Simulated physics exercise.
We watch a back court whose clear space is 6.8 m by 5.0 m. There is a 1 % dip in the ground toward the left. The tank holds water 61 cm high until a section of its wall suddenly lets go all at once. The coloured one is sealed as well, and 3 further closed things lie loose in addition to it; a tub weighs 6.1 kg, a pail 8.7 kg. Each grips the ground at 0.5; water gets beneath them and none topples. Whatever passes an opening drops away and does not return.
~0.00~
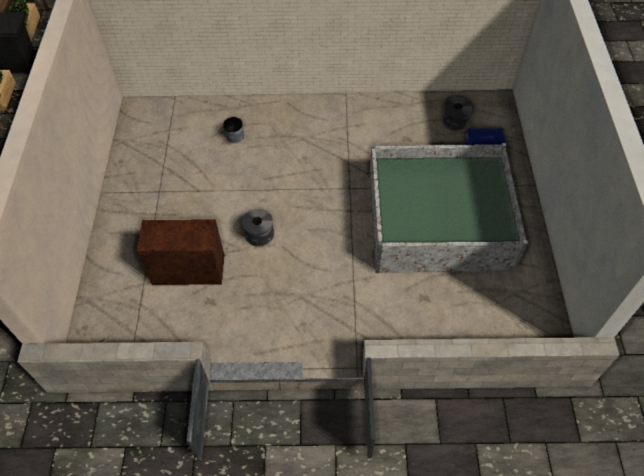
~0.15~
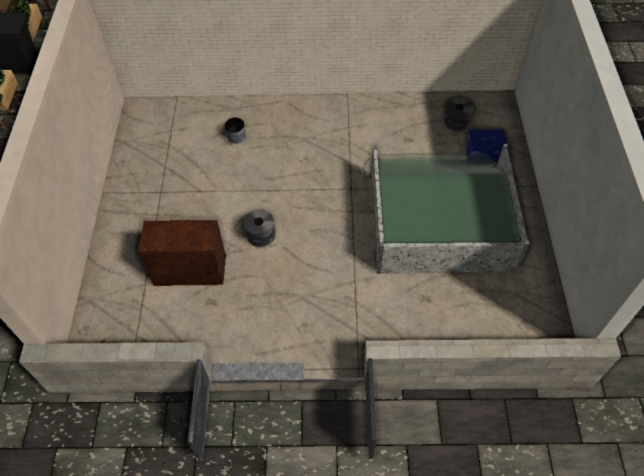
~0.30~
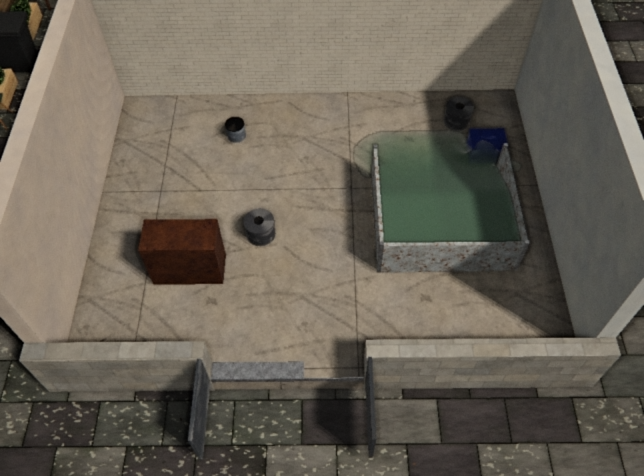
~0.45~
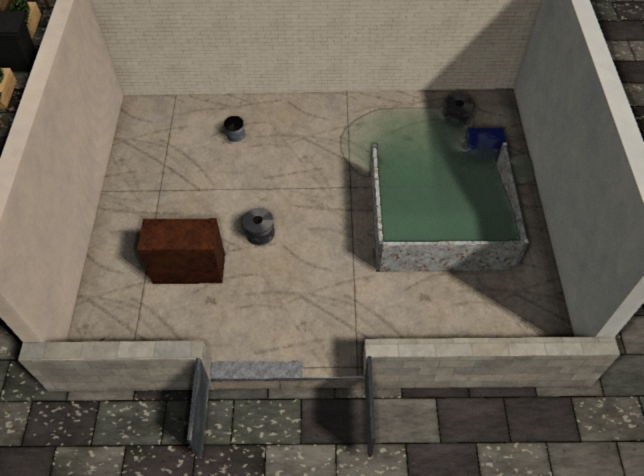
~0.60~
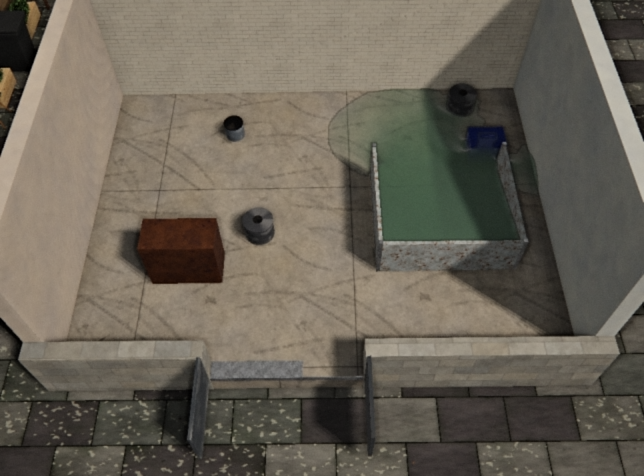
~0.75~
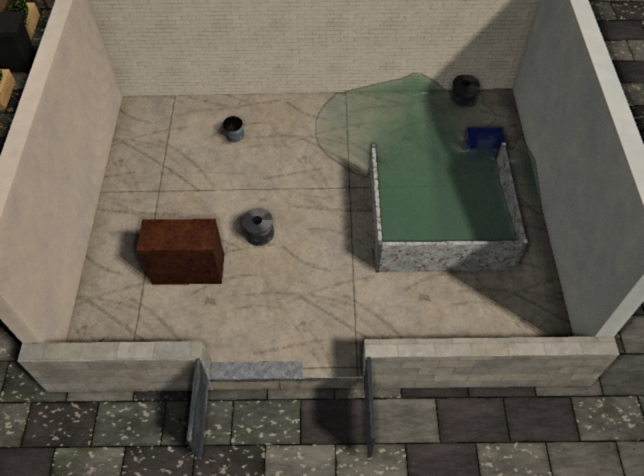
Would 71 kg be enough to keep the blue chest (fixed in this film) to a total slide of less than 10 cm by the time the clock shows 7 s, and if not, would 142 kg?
No, only 142 kg does it.
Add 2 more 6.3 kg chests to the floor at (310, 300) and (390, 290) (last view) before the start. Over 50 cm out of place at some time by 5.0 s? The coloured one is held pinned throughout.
Taking them one by one: Below the mark; below the mark.
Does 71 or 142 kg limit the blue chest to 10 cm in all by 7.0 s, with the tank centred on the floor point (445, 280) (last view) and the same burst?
Then only the heavier mass works.
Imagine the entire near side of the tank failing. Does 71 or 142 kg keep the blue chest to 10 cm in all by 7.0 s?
Result: Lesser mass sufficient.
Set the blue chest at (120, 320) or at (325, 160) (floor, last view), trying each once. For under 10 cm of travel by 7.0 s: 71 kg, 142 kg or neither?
At the first place the small mass does it, and at the second the small mass does it.
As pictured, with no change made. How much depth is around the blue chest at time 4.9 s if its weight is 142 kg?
Around 10 cm.
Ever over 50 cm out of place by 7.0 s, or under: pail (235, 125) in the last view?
Here the answer is beyond.
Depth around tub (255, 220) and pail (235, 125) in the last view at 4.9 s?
First about 1 cm, second about 10 cm.
After 1.4 s the blue chest would be 56 cm from its start with 71 kg and 0 cm from its start with 142 kg; 14 cm of water round it then.
After 3.1 s the blue chest would be 45 cm from its start with 71 kg and 0 cm from its start with 142 kg; 14 cm of water round it then.
After 4.9 s the blue chest would be 45 cm from its start with 71 kg and 0 cm from its start with 142 kg; 10 cm of water round it then.
After 7.0 s the blue chest would be 45 cm from its start with 71 kg and 0 cm from its start with 142 kg; 6 cm of water round it then.
